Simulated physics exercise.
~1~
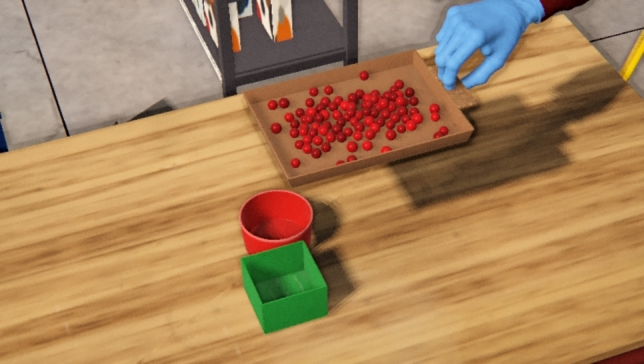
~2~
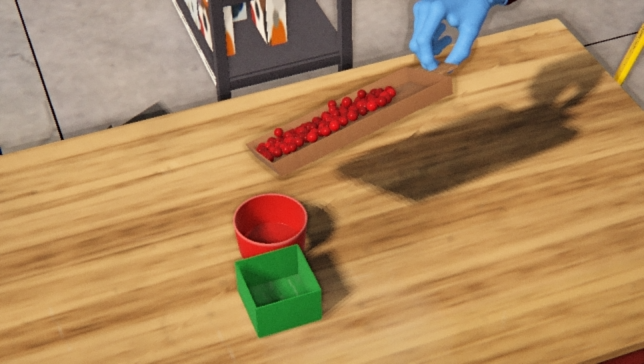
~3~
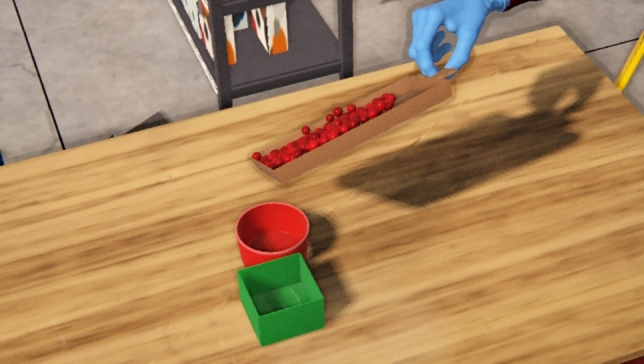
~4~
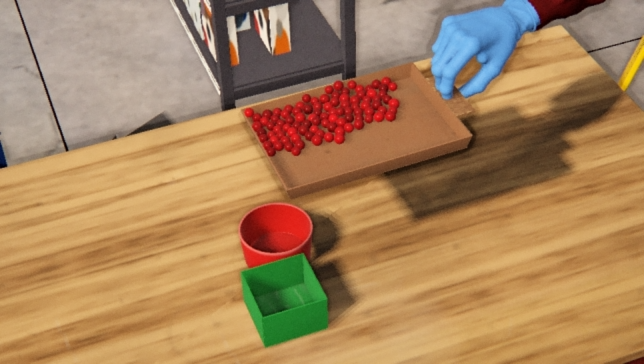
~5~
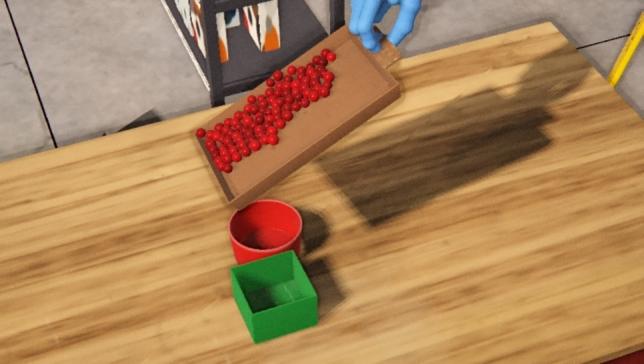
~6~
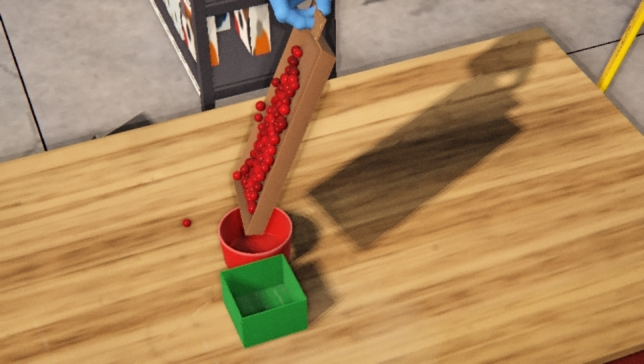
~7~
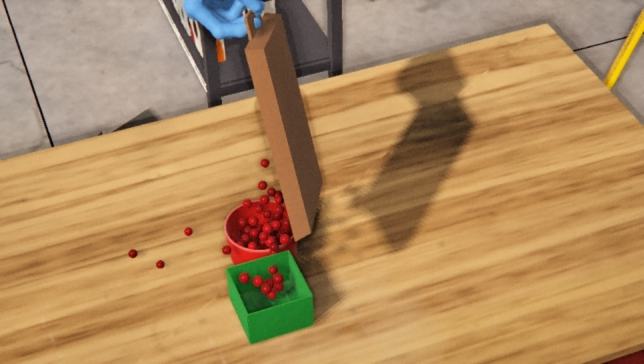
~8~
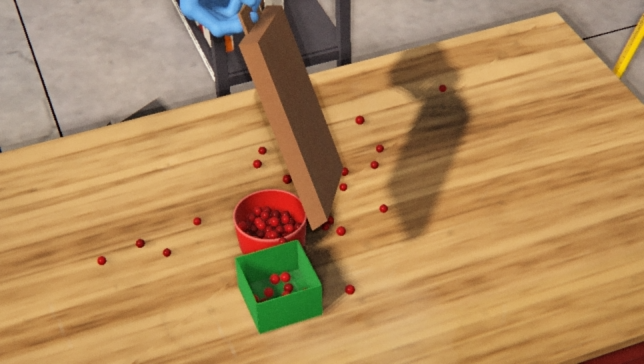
A gloved hand tips a tray of cranberries, filling mostly the red dish, scattering others.
